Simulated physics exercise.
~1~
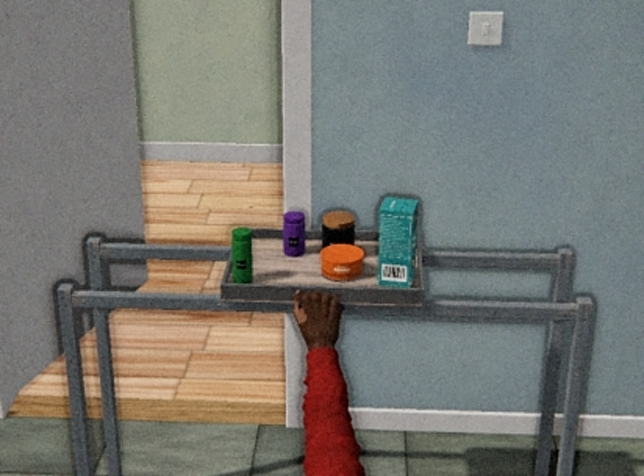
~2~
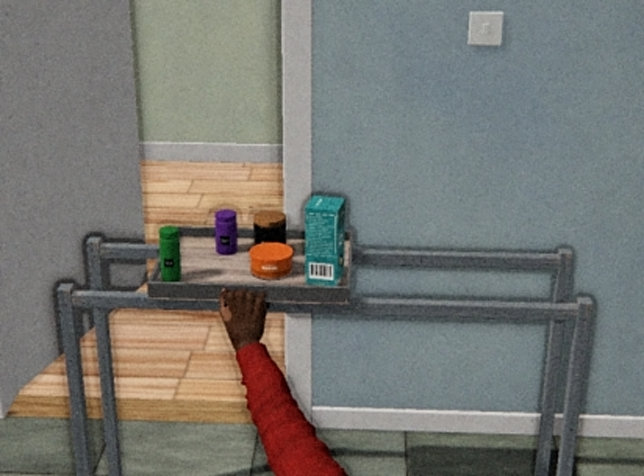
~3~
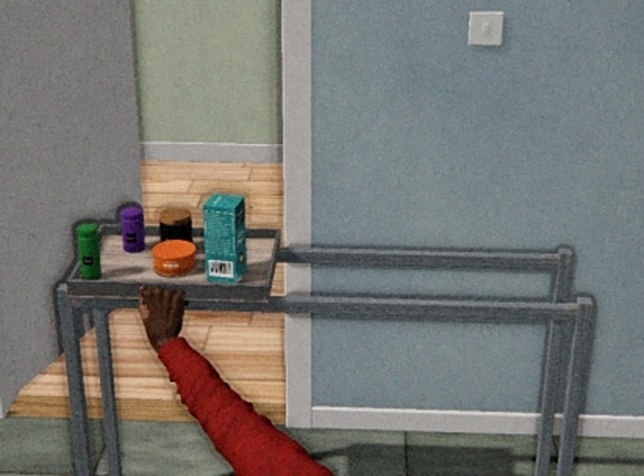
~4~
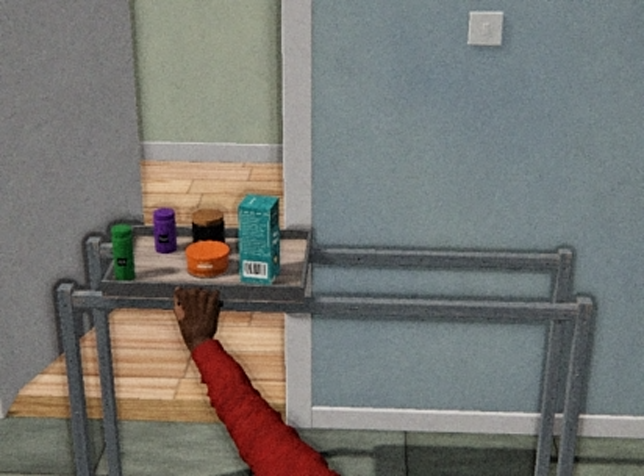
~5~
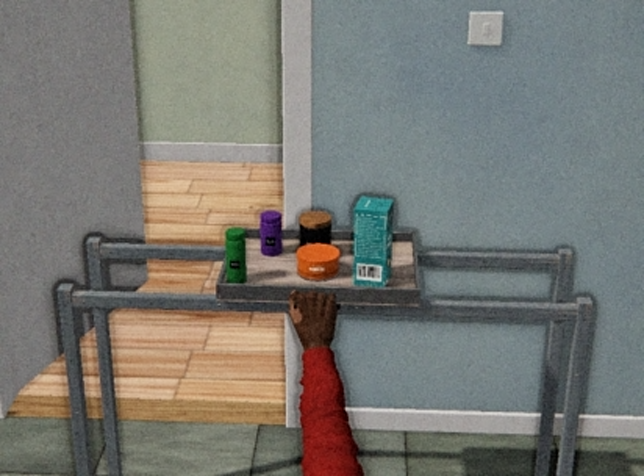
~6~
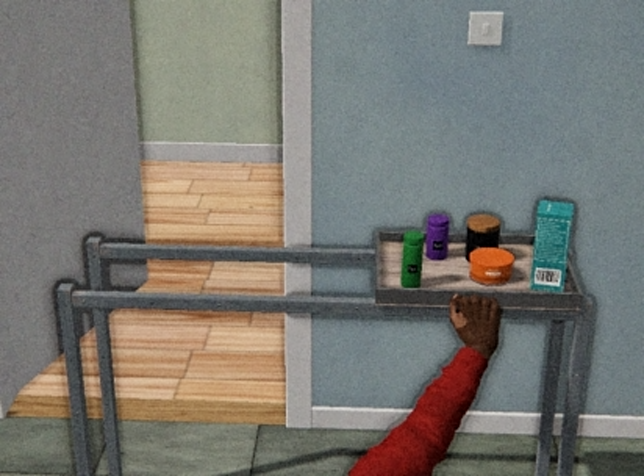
The clip opens with a hand in a red sleeve gripping the front of a shallow tray on a gray metal frame, near a doorway with a wooden floor beyond. On the tray stand a green shaker, a purple shaker, a black jar, an orange tub and a tall turquoise carton. The hand slides the tray left until it reaches the left end of the frame. It then reverses, carrying the tray back to the right past the middle. The clip ends with the tray at the right end, the hand still on it and all five items upright.
